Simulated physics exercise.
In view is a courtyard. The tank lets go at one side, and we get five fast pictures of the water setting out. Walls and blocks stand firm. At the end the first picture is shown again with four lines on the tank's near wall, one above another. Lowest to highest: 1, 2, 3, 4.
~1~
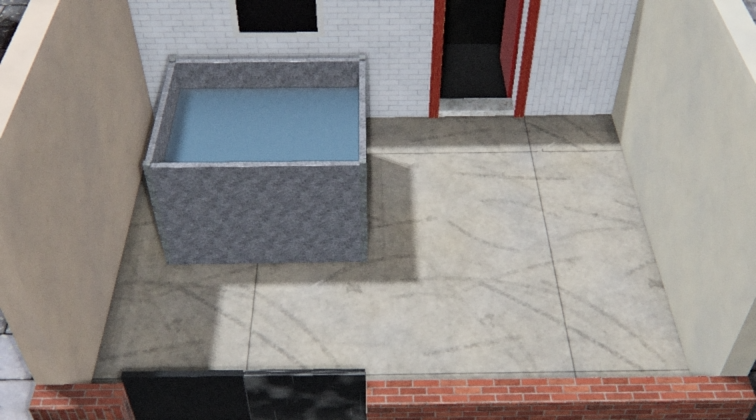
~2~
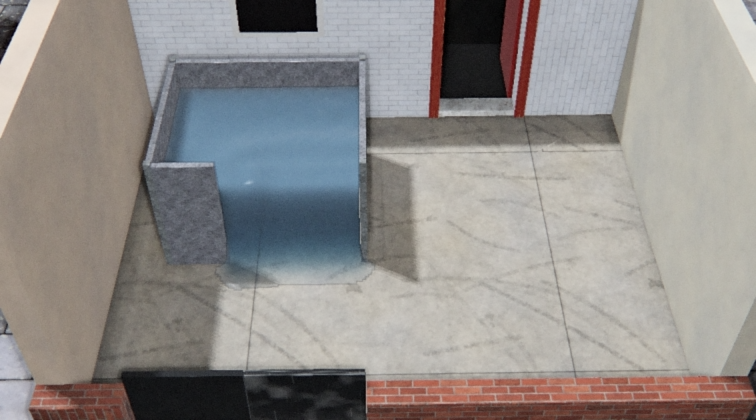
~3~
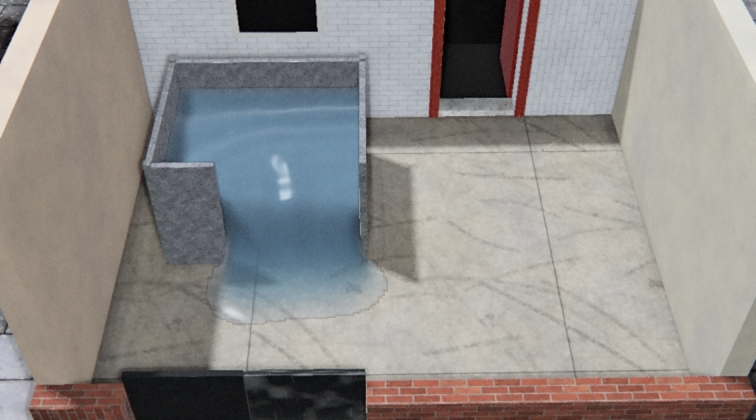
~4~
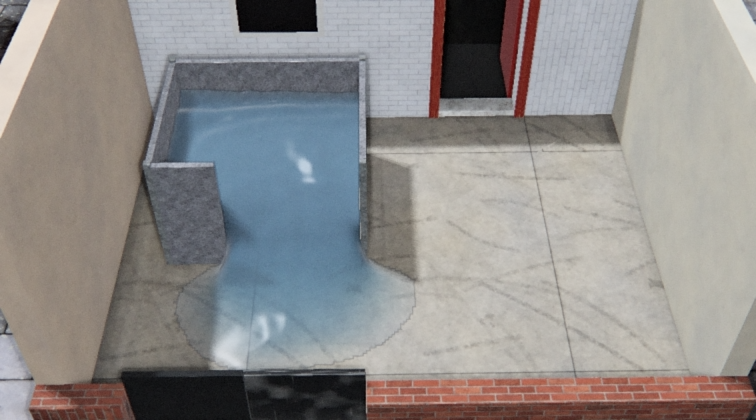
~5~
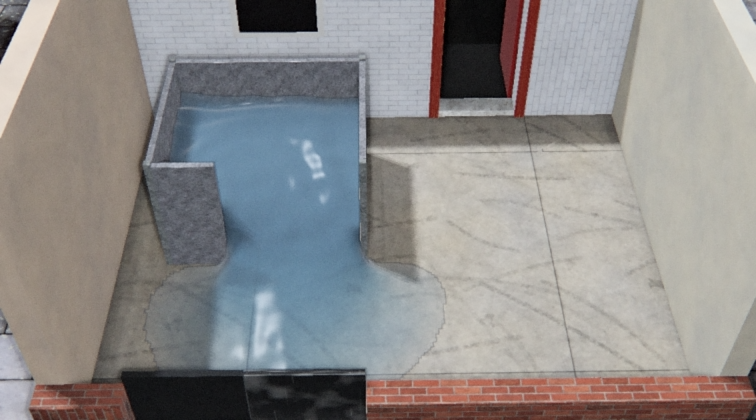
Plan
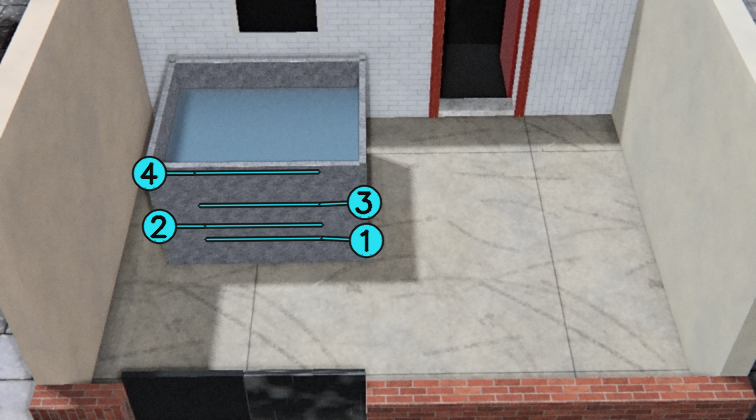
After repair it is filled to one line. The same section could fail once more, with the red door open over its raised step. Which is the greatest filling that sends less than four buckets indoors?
Use line 2.
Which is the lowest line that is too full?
3.
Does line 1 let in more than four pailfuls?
No.
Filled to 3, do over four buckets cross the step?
Yes.
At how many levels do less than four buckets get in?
Two of the four.
On the marked copy, 1 at (264, 238); 2 at (262, 225); 3 at (260, 205); 4 at (256, 172); from the bottom up 1, 2, 3, 4.
With 1, nothing gets over.
With 2, a splash gets over, under a bucket.
With 3, about 8 bucketfuls get in.
With 4, dozens of bucketfuls pour in.
